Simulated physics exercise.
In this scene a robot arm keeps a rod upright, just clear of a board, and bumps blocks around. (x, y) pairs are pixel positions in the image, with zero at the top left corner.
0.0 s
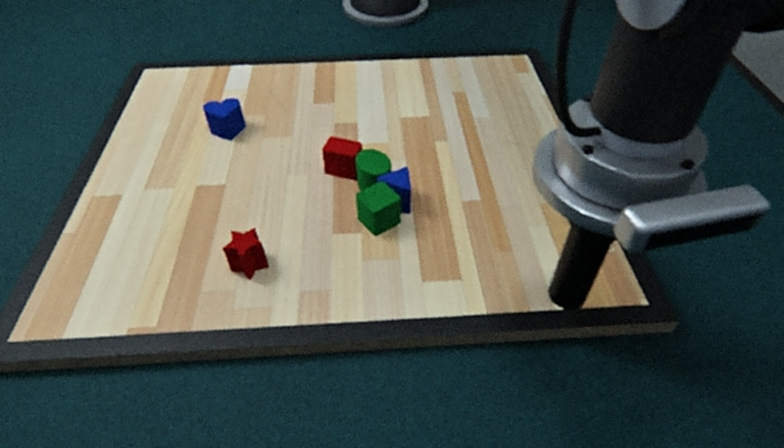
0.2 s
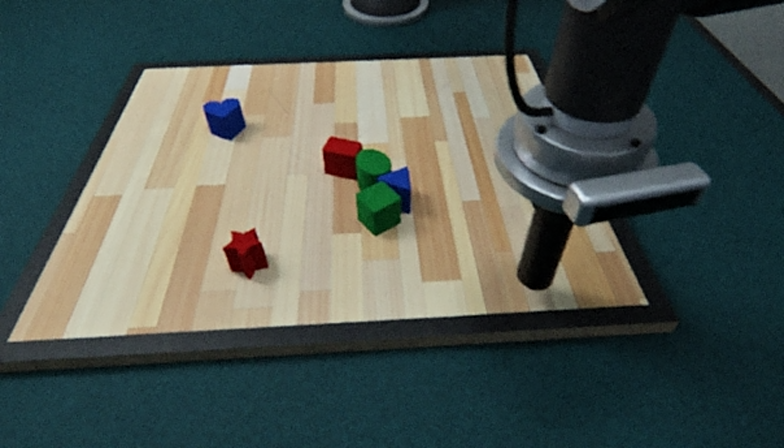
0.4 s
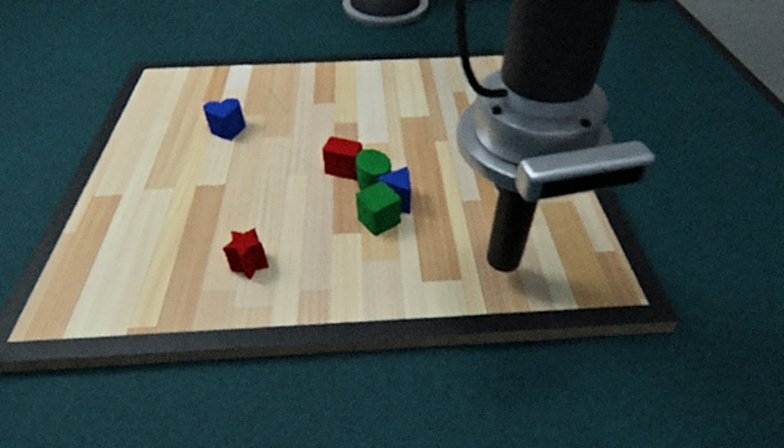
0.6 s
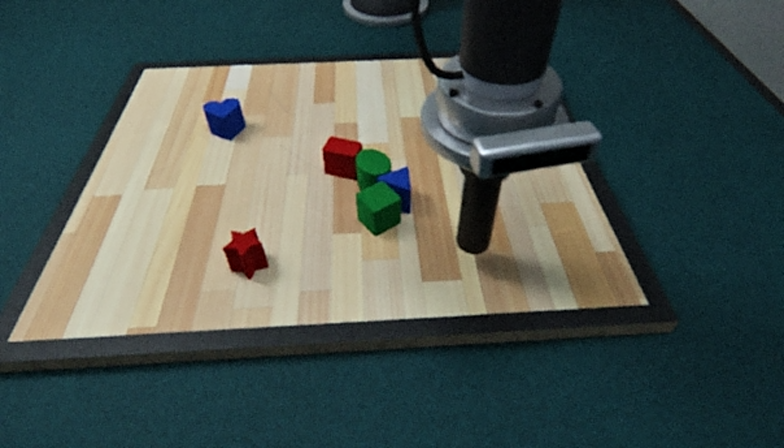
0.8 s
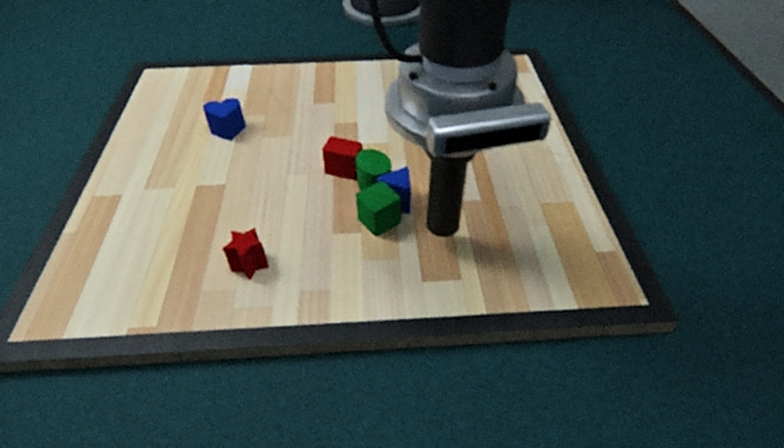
A robot arm moves its dark rod left over the board toward the still, clustered blocks.
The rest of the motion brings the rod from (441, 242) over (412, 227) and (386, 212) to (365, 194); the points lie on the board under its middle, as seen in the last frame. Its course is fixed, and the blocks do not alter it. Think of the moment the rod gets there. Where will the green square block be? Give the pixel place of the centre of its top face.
I'd say the green square block ends with its top centre at (338, 183).
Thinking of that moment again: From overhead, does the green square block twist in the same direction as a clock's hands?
In short: No.
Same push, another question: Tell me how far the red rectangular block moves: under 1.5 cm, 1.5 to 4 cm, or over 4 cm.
Its displacement is below 1.5 cm.
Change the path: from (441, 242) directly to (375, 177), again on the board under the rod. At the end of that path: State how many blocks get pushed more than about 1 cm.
That makes 3 blocks or more.
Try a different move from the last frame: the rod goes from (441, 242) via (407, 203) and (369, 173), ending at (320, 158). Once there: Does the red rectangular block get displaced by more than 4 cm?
Yes - that is the case.
The first path, step by step. One third of the way, rod (412, 211); green square block (375, 195).
Two thirds of the way, rod (385, 196); green elliptical block (373, 159); green square block (351, 189), turned 45° anticlockwise; blue triangular piece (401, 171), turned 15° anticlockwise.
At the end, rod (364, 178); red rectangular block (338, 143); green elliptical block (372, 148); green square block (338, 183), turned 95° anticlockwise; blue triangular piece (404, 169).
